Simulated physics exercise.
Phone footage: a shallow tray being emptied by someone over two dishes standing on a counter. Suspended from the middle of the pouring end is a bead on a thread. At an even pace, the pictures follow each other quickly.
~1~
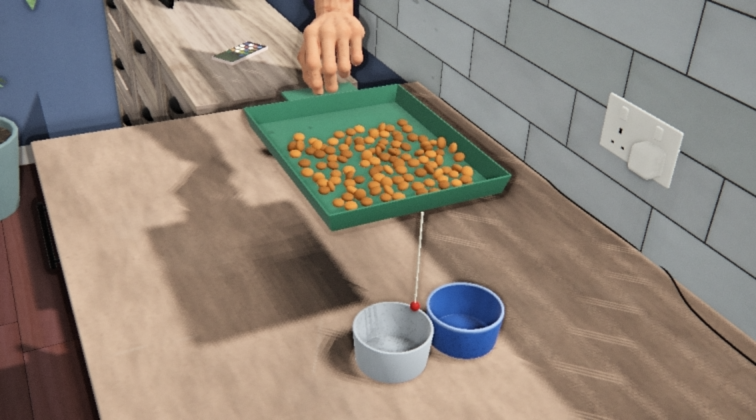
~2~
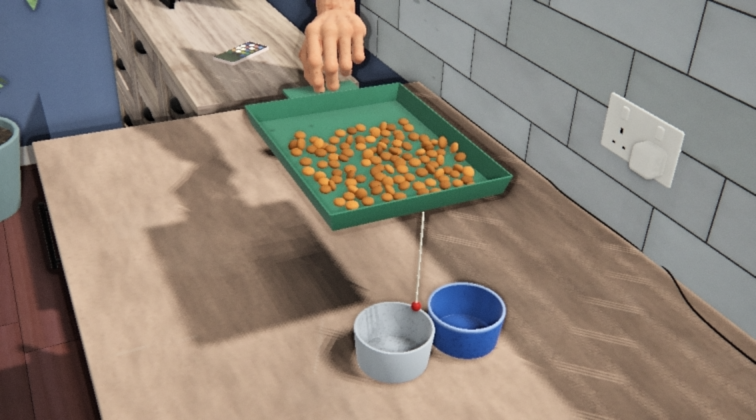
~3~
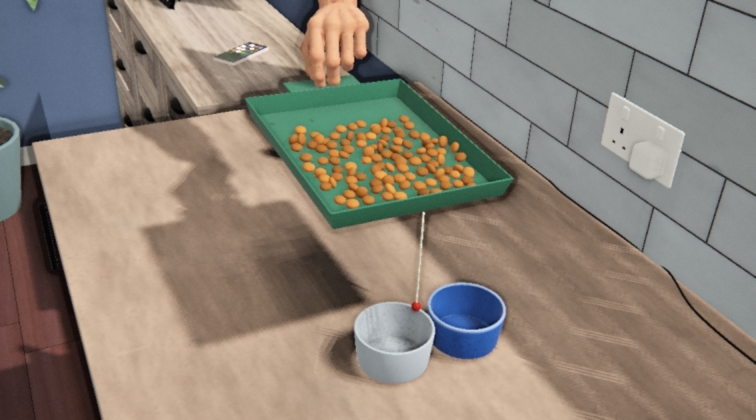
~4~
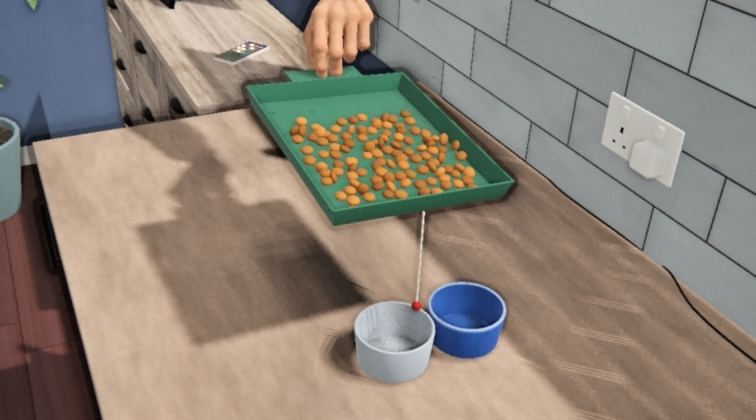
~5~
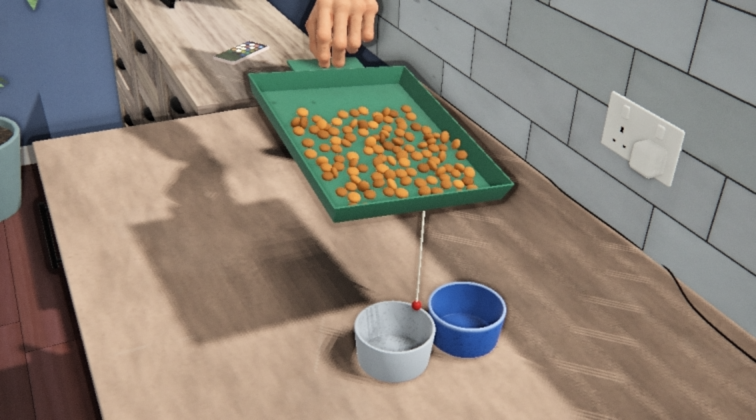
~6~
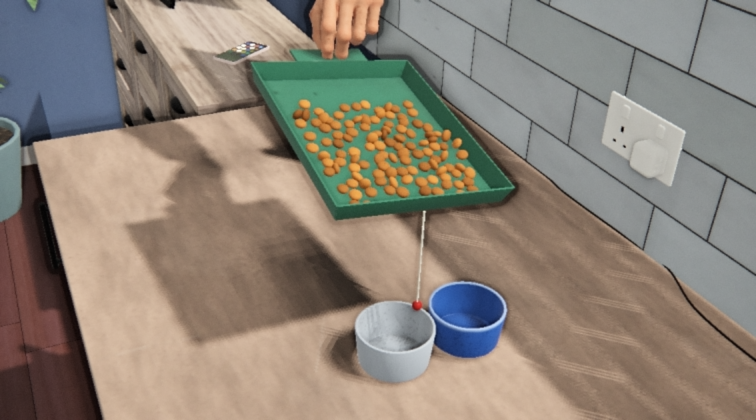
On a wooden counter, a hand held a green tray of orange-brown kibble above a grey dish and a blue one, then gradually tilted it, the back rising and the front edge dipping slightly rightward.
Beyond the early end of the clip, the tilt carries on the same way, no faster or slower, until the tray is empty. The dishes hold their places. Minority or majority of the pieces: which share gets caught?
Majority.
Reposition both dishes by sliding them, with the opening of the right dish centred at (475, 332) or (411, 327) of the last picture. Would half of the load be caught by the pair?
Catch, run one: Below the halfway mark; run two: Below the halfway mark.
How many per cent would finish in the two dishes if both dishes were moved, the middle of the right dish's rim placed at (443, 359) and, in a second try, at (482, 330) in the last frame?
That makes 0 per cent, followed by 20 per cent.
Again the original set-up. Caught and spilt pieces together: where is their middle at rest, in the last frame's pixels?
Resting centre, last frame: Roughly (476, 328).
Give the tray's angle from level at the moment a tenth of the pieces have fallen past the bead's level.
Roughly 90 degrees of turn.
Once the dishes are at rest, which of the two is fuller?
It's the right of the two that is fuller.
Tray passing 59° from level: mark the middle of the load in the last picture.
Centre estimate: (452, 168).
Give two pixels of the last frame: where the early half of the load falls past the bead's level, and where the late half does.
About (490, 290), and after that about (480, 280).
Soon after the last picture, tray tipped steeply; nearly all on the tray; a stray few in the air.
A little later, tray tipped right over; about a quarter on the tray; about half in the right dish; about a quarter outside both; a small part in the air.
Later still, tray tipped past a quarter turn; about two thirds in the right dish; about a third outside both.
At rest, tray tipped past a quarter turn; none in the left dish; about two thirds in the right dish; about a third outside both.
